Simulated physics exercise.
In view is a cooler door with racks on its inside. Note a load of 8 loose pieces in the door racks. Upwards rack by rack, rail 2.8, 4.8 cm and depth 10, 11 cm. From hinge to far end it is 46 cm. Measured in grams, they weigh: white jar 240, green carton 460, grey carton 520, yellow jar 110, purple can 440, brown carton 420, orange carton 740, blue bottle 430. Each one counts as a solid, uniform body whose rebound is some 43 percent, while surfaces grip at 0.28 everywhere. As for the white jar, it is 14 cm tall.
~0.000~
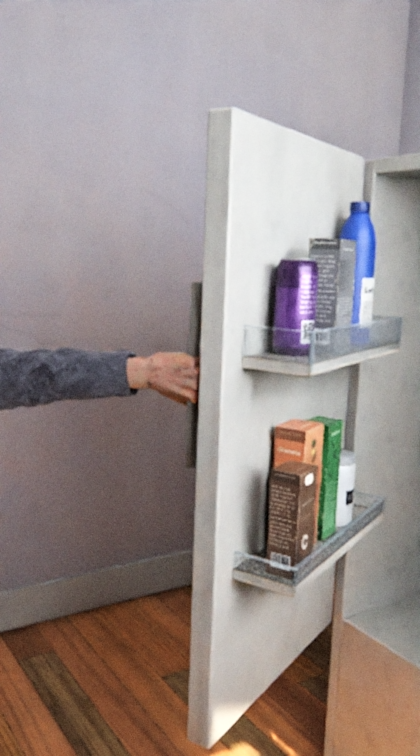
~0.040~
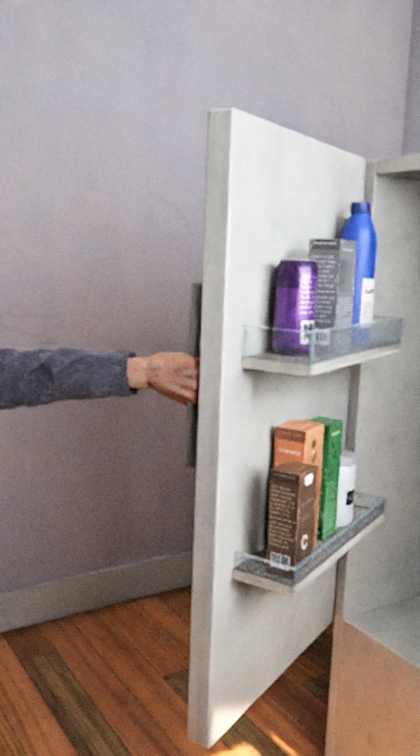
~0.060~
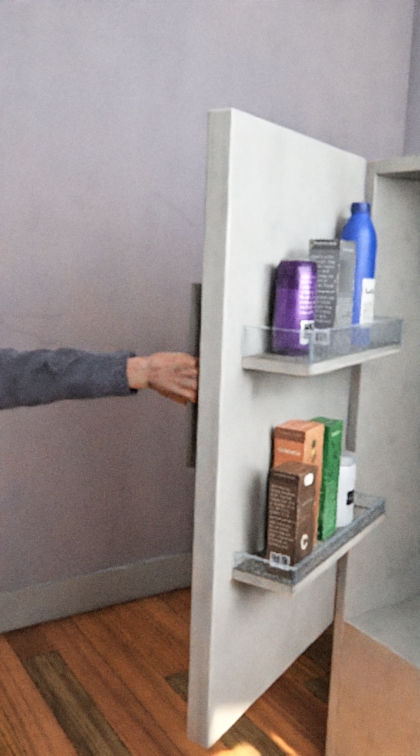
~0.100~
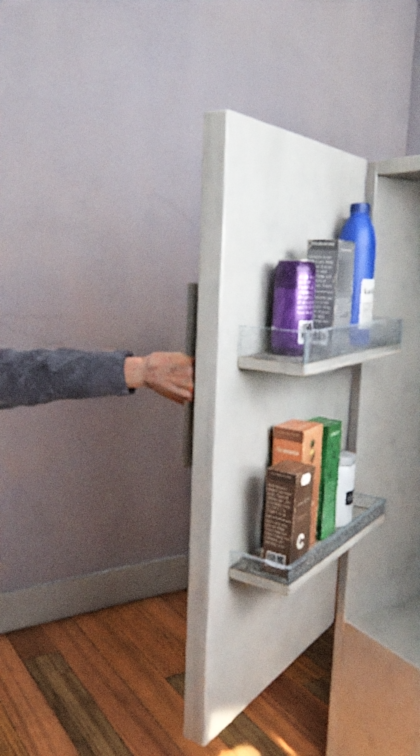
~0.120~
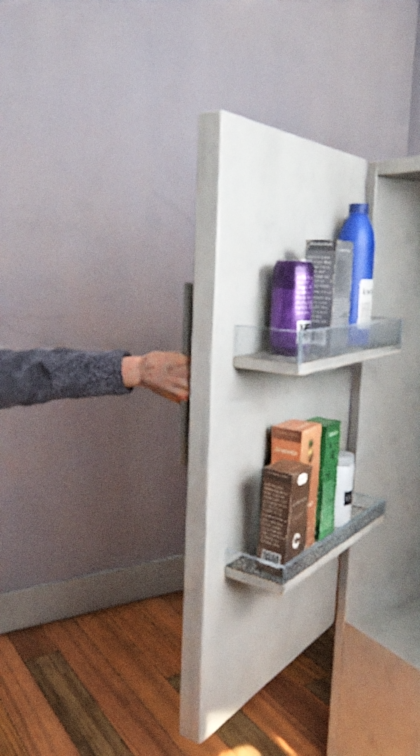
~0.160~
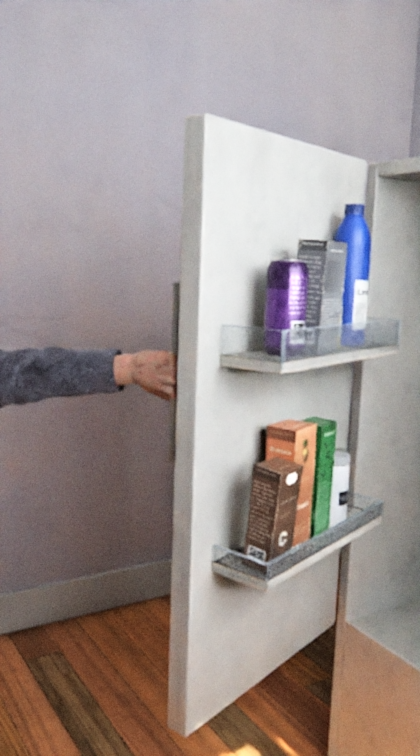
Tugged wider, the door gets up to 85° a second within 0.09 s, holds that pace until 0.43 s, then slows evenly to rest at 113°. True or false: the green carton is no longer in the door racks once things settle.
False.
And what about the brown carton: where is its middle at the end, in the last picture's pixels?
It settles somewhere near (156, 469).
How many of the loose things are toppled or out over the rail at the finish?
Count: 0.
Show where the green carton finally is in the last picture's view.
It ends near (241, 456).
After 0.26 s, open by 78°; brown carton 5° off upright; purple can moved 3 cm; orange carton moved 3 cm.
After 0.36 s, open by 87°; purple can moved 3 cm; orange carton moved 3 cm.
After 0.56 s, open by 102°; purple can moved 3 cm; orange carton moved 3 cm.
After 0.76 s, open by 111°; purple can moved 3 cm; orange carton moved 3 cm.
In the end (1.5 s), all 8 under 5 cm from the start. In the last view, green carton near (241, 456).
